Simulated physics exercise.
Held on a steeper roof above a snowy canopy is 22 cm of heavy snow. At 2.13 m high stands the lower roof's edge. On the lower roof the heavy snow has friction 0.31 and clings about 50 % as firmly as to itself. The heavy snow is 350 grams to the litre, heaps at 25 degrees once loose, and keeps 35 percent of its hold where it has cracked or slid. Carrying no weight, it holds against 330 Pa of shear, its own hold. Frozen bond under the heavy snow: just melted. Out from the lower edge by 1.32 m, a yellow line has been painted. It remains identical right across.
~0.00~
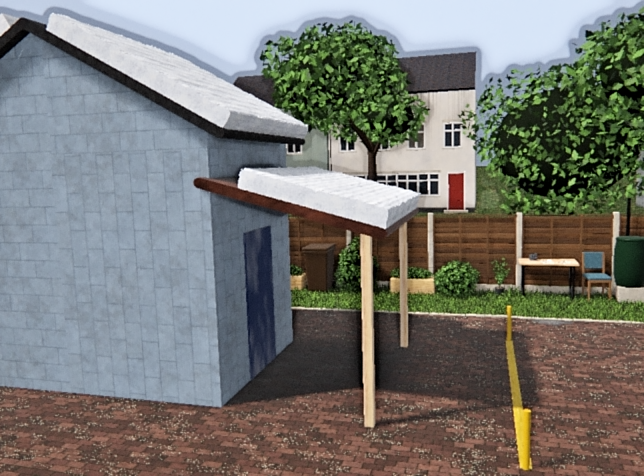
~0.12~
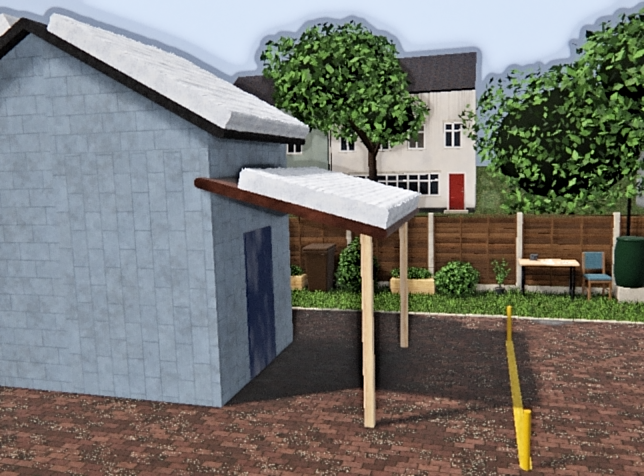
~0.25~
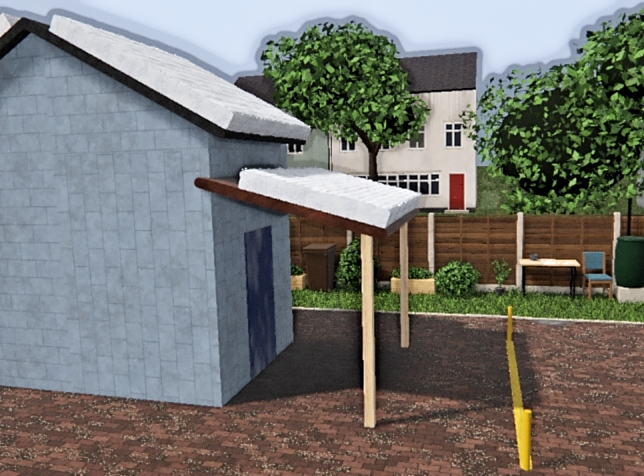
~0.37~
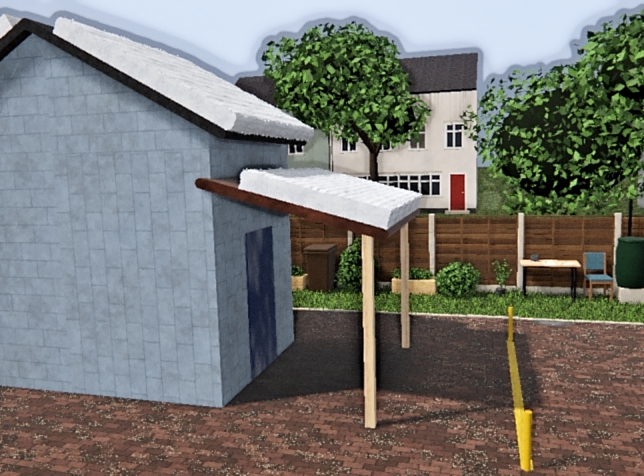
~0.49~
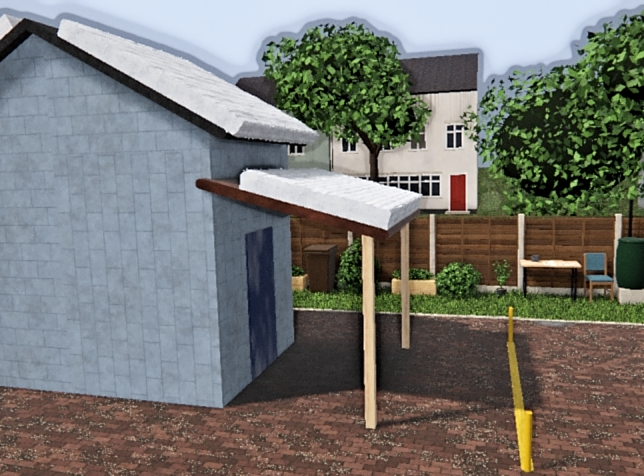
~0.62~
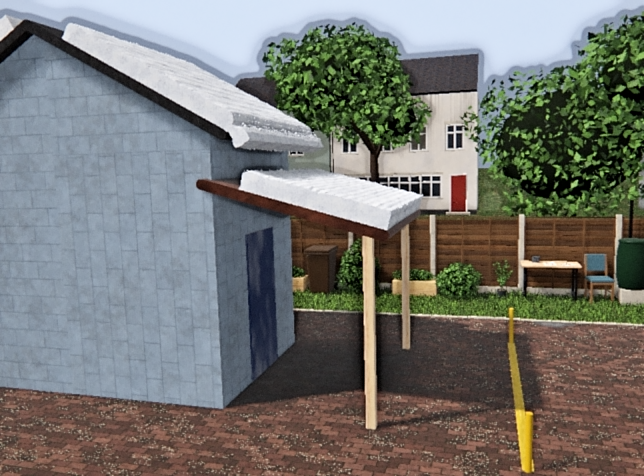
Thick snow slowly sliding down the upper roof of a pale blue block building, above a snow-covered lean-to on wooden posts.
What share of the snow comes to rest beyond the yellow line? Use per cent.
Roughly 10 per cent of it.
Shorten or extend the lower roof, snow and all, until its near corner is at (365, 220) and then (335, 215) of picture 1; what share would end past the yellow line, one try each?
Try 1: Near 14 %; try 2: Near 16 %.
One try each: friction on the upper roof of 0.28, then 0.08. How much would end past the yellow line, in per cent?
Respectively 25 percent and 40 percent.
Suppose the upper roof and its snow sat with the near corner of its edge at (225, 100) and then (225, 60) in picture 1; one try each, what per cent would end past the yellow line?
25 per cent, then 40 per cent.
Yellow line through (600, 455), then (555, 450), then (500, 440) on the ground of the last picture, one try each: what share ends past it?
In order, some 1, 6 and 18 percent would end past it.
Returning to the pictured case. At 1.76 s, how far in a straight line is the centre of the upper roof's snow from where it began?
It sits some 1.6 m from where it began.
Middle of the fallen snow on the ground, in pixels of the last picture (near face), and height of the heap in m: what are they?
The heap centres close to (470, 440) and stands about 0.3 m tall.
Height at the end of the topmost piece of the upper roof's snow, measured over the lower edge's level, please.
Roughly 0.7 m.
By 1.14 s, none is below the lower edge and 0 % is past the line.
By 1.76 s, none is below the lower edge and 0 % is past the line.
By 2.38 s, 4 % is below the lower edge and 0 % is past the line.
By 3.00 s, 29 % is below the lower edge and 0 % is past the line.
By 4.80 s, at the end, 51 % is below the lower edge and 10 % is past the line.
